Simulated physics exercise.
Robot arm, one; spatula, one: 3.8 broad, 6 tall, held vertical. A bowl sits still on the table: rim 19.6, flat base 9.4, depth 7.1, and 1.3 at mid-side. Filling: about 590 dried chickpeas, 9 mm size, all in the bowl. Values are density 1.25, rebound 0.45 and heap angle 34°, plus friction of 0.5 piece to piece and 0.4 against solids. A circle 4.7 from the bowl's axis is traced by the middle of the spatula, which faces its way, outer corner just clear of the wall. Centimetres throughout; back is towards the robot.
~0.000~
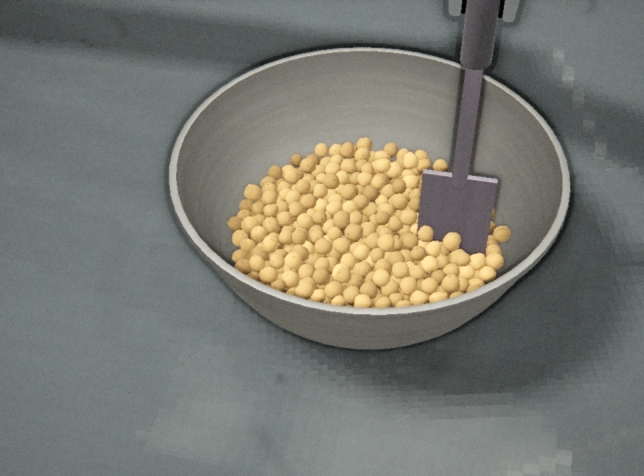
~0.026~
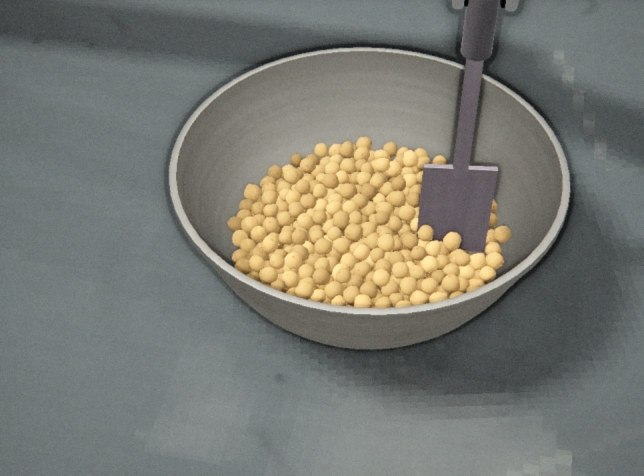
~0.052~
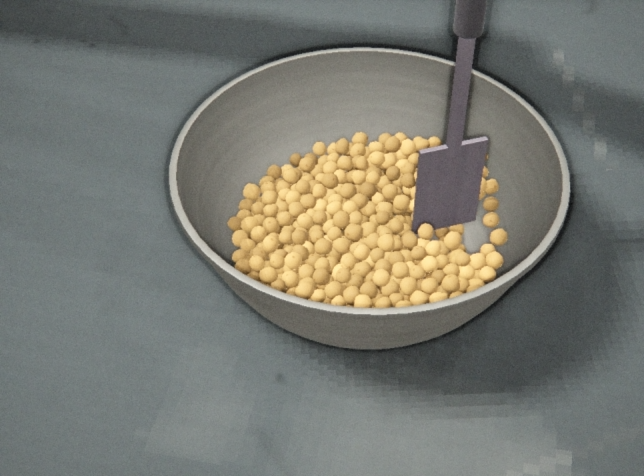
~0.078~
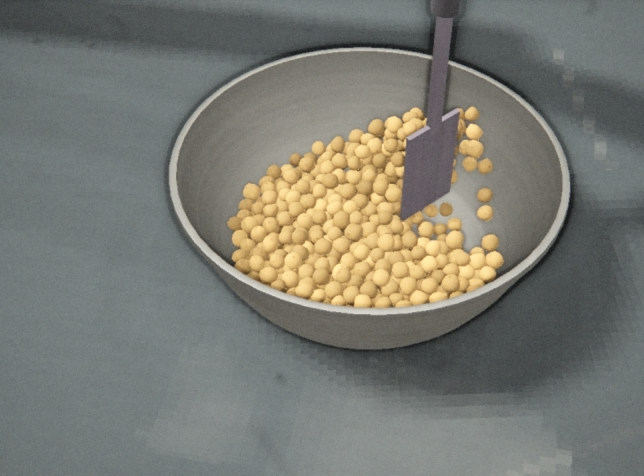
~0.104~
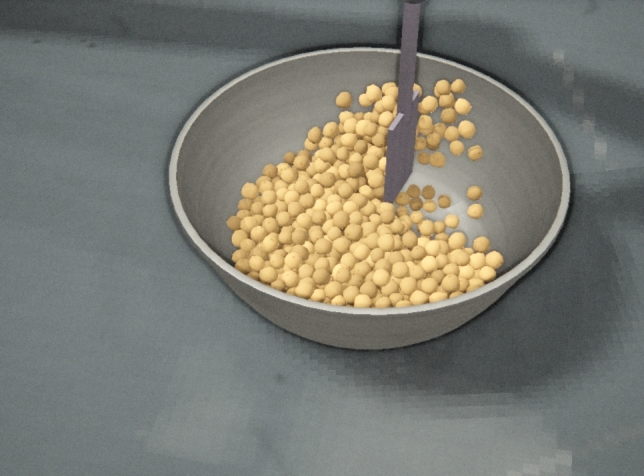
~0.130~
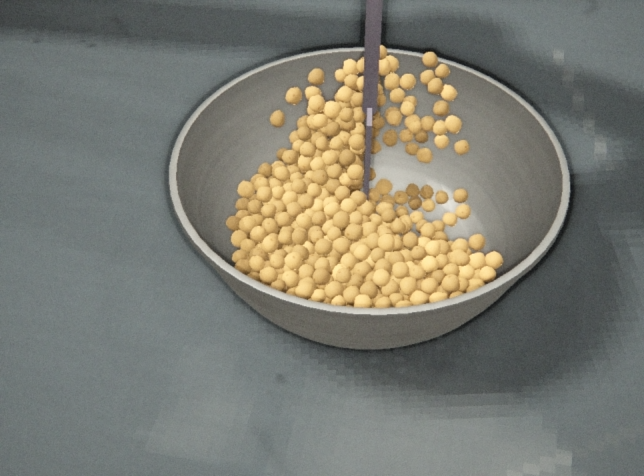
A flat spatula standing in a grey bowl of chickpeas swept from the right side round towards the back, turning edge-on as it pushed the chickpeas into a heap up the far wall.
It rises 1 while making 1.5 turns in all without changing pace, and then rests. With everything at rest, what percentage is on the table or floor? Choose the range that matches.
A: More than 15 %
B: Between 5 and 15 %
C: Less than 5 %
Between 5 and 15 % (B).
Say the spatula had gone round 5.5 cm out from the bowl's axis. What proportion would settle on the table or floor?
Close to 10 in a hundred then.
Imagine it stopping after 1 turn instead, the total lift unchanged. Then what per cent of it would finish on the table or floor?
Estimate: About 5 percent.
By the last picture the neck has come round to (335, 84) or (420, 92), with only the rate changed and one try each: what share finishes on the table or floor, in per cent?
Roughly 20 per cent on the first try and 0 per cent on the second.
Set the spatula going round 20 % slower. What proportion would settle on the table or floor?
About 5 percent, I'd say.
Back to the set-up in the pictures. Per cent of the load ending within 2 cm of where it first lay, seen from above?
Roughly 10 percent of the load.
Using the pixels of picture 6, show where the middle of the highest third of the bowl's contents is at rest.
(335, 219).
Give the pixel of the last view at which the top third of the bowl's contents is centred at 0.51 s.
Somewhere around (411, 156), I think.
By 0.32 s, 268° round, highest piece 10 above the table; 564 in the bowl, 7 on the table or floor, 21 in flight or on the tool.
By 0.51 s, 77° round, highest piece 8 above the table; 546 in the bowl, 45 on the table or floor, 1 in flight or on the tool.
By 0.80 s, 180° round, highest piece 5 above the table; 543 in the bowl, 49 on the table or floor.
By 1.50 s, 180° round, highest piece 5 above the table; 543 in the bowl, 49 on the table or floor.
Final count, 543 in the bowl, 49 on the table or floor. That is 8 % on the table or floor.
